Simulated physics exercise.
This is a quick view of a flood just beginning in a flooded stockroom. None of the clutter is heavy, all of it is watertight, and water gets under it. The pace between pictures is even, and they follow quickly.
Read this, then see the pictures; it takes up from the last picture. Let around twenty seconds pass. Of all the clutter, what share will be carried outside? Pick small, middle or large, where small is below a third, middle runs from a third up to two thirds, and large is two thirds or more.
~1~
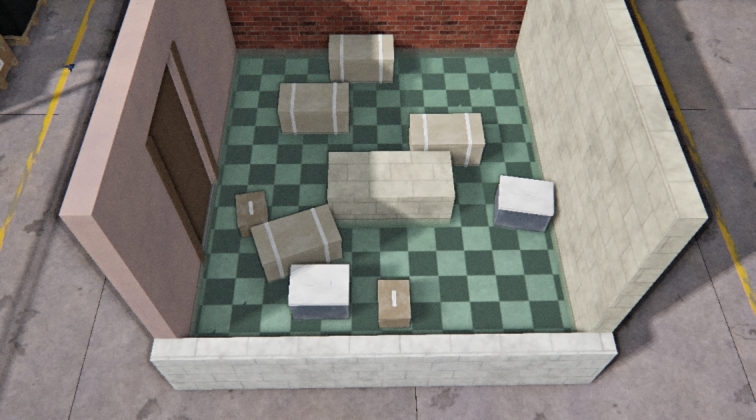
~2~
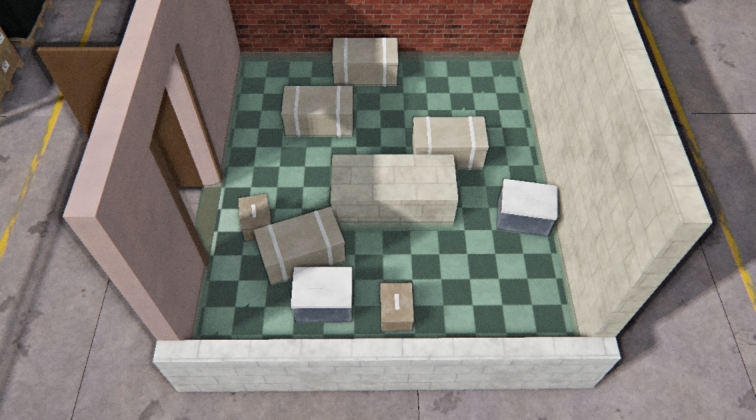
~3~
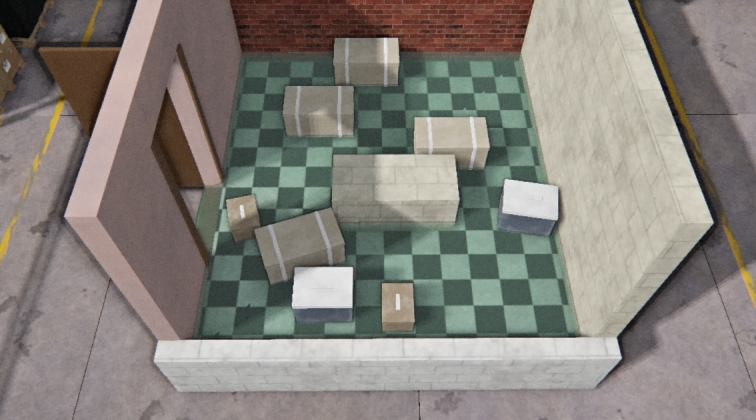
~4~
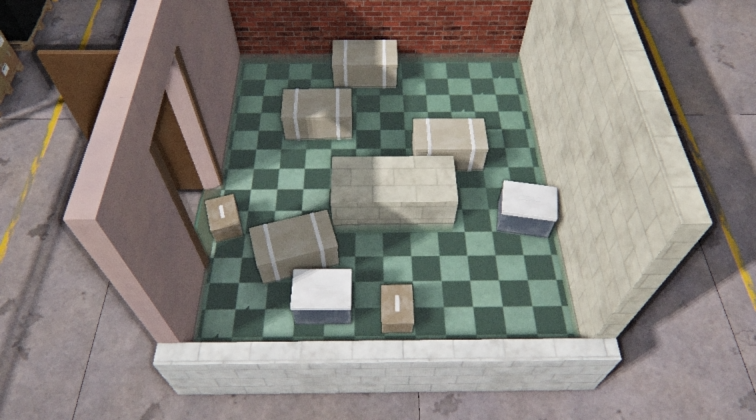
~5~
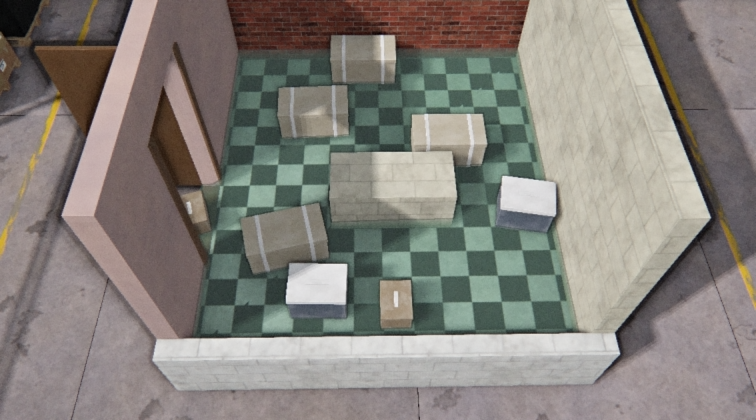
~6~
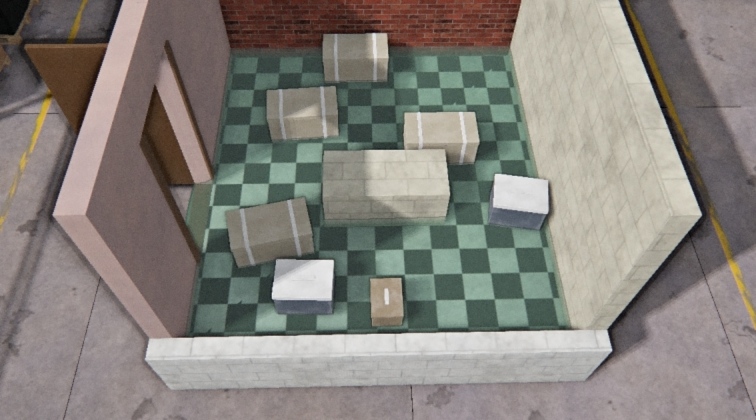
Middle.
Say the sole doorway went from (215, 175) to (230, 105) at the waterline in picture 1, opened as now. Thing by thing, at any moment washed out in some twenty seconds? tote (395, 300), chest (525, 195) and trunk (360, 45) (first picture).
Per item as listed - not lost, not lost, swept away.
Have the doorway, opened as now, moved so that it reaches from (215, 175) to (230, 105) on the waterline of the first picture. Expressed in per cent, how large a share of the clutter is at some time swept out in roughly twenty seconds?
Something like 60 percent.
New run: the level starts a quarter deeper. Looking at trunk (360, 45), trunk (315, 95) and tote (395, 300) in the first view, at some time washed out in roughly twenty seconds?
In order, held back, flushed away and flushed away.
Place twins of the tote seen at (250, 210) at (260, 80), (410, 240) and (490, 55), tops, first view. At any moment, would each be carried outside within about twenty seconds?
In order: Leaves the room, leaves the room, never leaves.
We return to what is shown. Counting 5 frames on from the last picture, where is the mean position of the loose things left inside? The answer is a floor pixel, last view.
Roughly (343, 202).
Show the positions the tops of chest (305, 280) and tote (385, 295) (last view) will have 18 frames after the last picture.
I'd expect them close to (216, 225) and (294, 290).
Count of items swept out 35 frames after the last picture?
The number works out to 5.
A moment on, 1 of 8 are out; 7 afloat.
Next, 3 of 8 are out; 5 afloat.
Later, 5 of 8 are out; 3 afloat.
In the end, 5 of 8 are out; 3 afloat.
